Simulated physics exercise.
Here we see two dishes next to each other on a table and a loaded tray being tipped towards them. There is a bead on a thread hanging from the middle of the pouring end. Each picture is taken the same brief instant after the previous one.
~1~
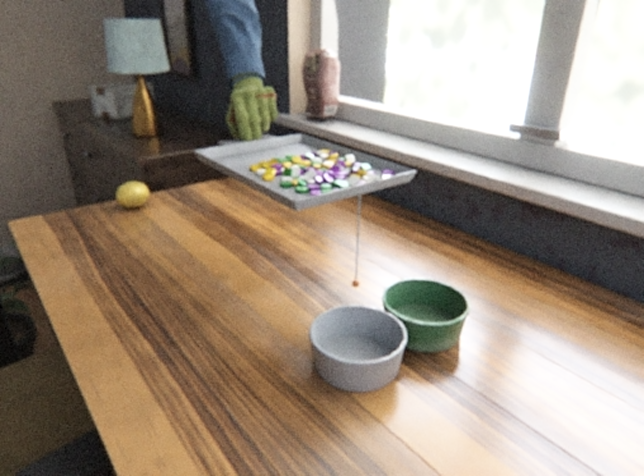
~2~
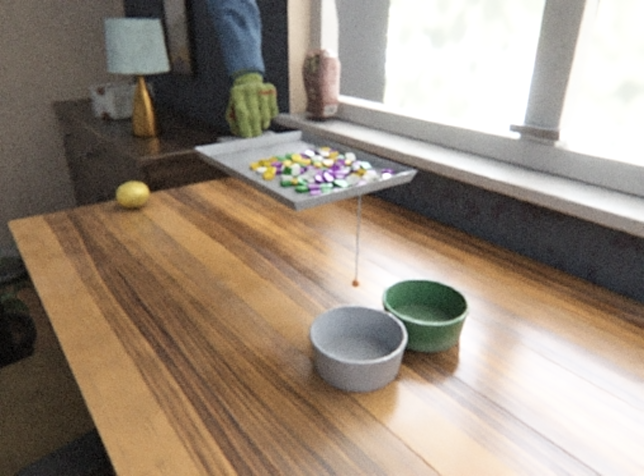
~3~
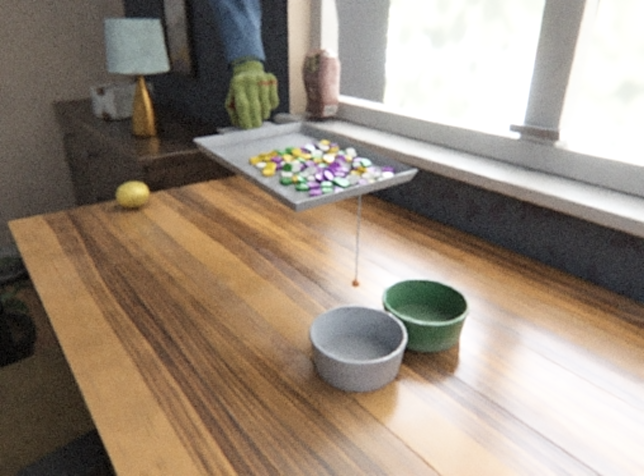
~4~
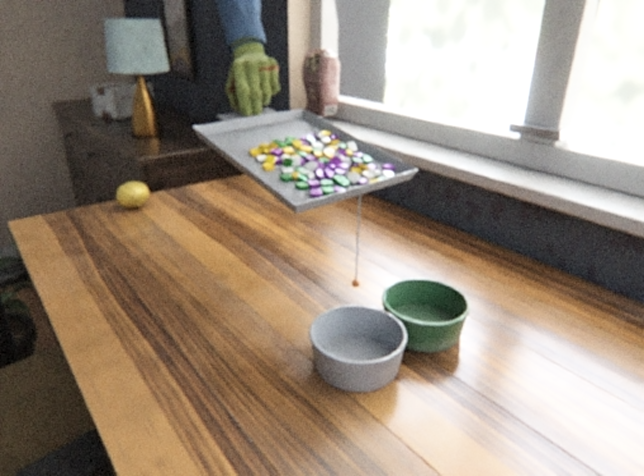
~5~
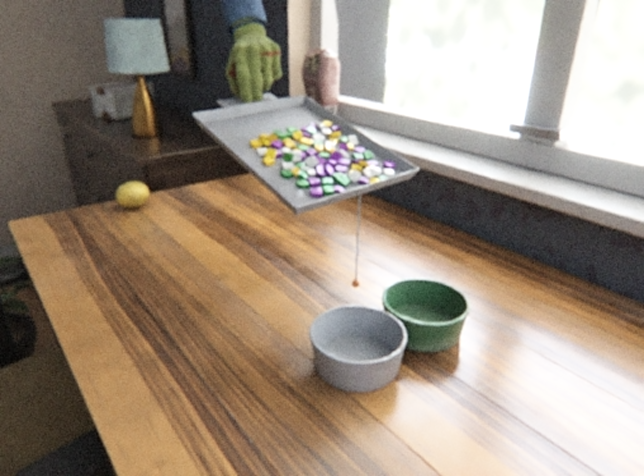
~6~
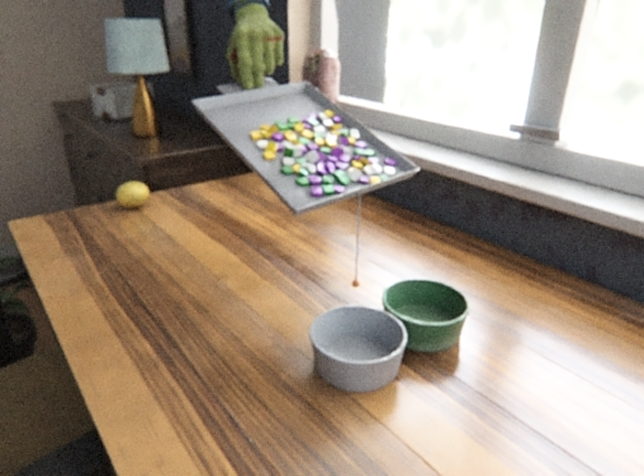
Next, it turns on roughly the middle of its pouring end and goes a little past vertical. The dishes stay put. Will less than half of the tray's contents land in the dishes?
No, more than half gets in.
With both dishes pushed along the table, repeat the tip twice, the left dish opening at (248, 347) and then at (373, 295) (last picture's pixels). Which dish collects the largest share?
In turn: The right one; the left-hand dish.
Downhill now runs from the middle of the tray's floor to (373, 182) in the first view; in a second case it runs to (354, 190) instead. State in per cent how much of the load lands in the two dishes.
The first try yields 50 percent and the second 90 percent.
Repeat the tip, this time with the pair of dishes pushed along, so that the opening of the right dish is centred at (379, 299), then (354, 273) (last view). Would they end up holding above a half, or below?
Try 1: A majority of it. Try 2: A minority of it.
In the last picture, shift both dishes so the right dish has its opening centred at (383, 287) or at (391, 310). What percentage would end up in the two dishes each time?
First placement: 70 per cent; second placement: 80 per cent.
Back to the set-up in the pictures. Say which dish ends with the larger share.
The one you want is the left of the two.
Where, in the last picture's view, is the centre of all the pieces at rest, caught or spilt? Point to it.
(354, 356).
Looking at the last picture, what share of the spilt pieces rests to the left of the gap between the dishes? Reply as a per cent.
90 %, roughly.
Just after the last frame, tray tipped steeply; almost all on the tray; just a few in the air.
A moment on, tray tipped right over; about a tenth on the tray; roughly a quarter in the left dish; about a tenth in the right dish; roughly a quarter outside both; roughly a third in the air.
Further on, tray tipped past a quarter turn; roughly half in the left dish; roughly a quarter in the right dish; roughly a third outside both.
When it is over, tray tipped past a quarter turn; roughly half in the left dish; roughly a quarter in the right dish; roughly a third outside both.
